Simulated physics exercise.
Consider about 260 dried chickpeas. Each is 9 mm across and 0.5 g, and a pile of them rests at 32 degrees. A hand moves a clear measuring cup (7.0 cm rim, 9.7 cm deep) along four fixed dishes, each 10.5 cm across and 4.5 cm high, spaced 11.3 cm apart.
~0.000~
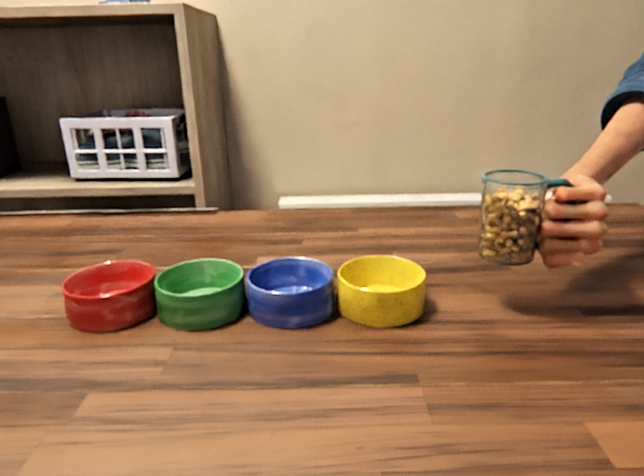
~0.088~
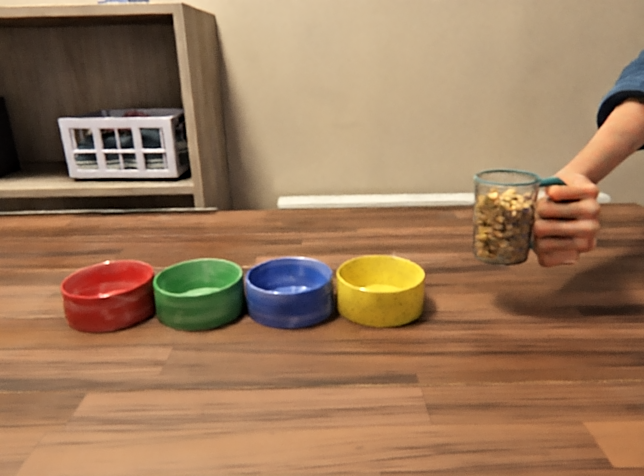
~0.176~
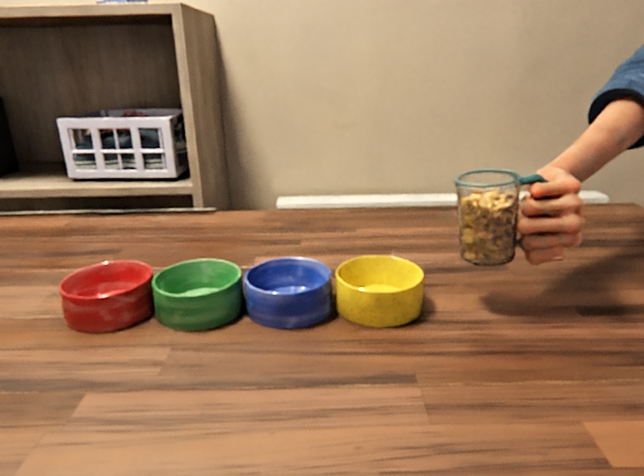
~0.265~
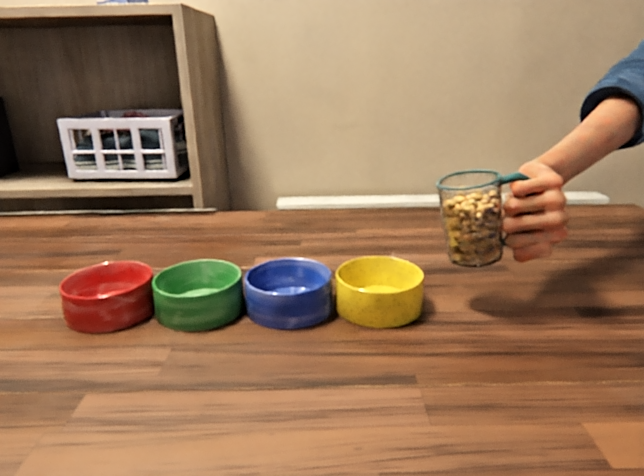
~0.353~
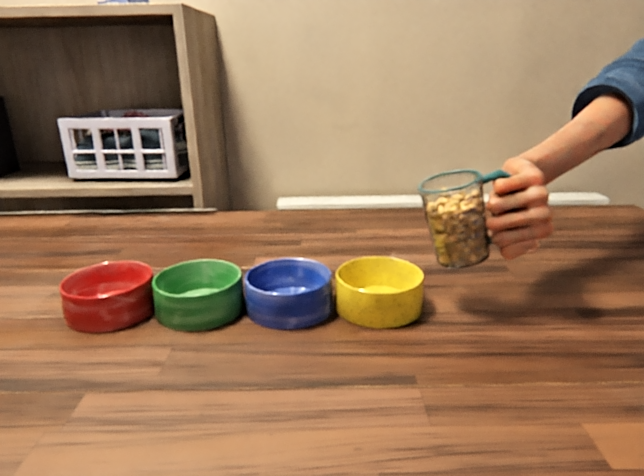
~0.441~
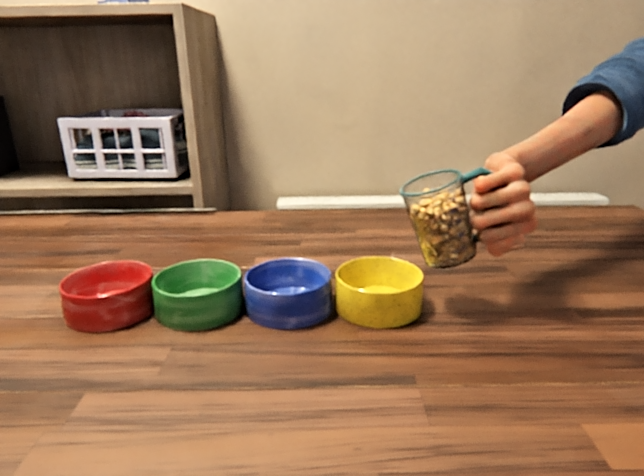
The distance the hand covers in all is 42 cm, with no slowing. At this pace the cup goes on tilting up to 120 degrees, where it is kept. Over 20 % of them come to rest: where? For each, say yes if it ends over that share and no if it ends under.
Result: Red dish: You'll see more than a fifth there; blue dish: You'll see a fifth or less there; green dish: You'll see a fifth or less there; yellow dish: You'll see a fifth or less there; counter: You'll see a fifth or less there.
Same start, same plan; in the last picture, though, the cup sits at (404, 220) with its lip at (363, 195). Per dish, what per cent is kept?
The red dish keeps 100, the blue one 0, the green one 0 and the yellow one 0.
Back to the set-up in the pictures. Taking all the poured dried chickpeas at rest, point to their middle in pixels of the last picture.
When it all comes to rest, the middle is near (116, 295).
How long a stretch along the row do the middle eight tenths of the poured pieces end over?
That stretch measures near 6 centimetres.
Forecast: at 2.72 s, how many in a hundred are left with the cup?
Approx. 10 % - an estimate.
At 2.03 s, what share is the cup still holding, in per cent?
It works out to about 100 per cent of the load.
After 1.40 s, tilt 66 degrees; cup holds 100 %.
Then, at 2.03 s, tilt 97 degrees; cup holds 100 %.
After 2.72 s, tilt 120 degrees; cup holds 10 %, red 90 %.
By 3.3 s all is still; red 100 %, blue 0 %, green 0 %, yellow 0 %, counter 0 %.
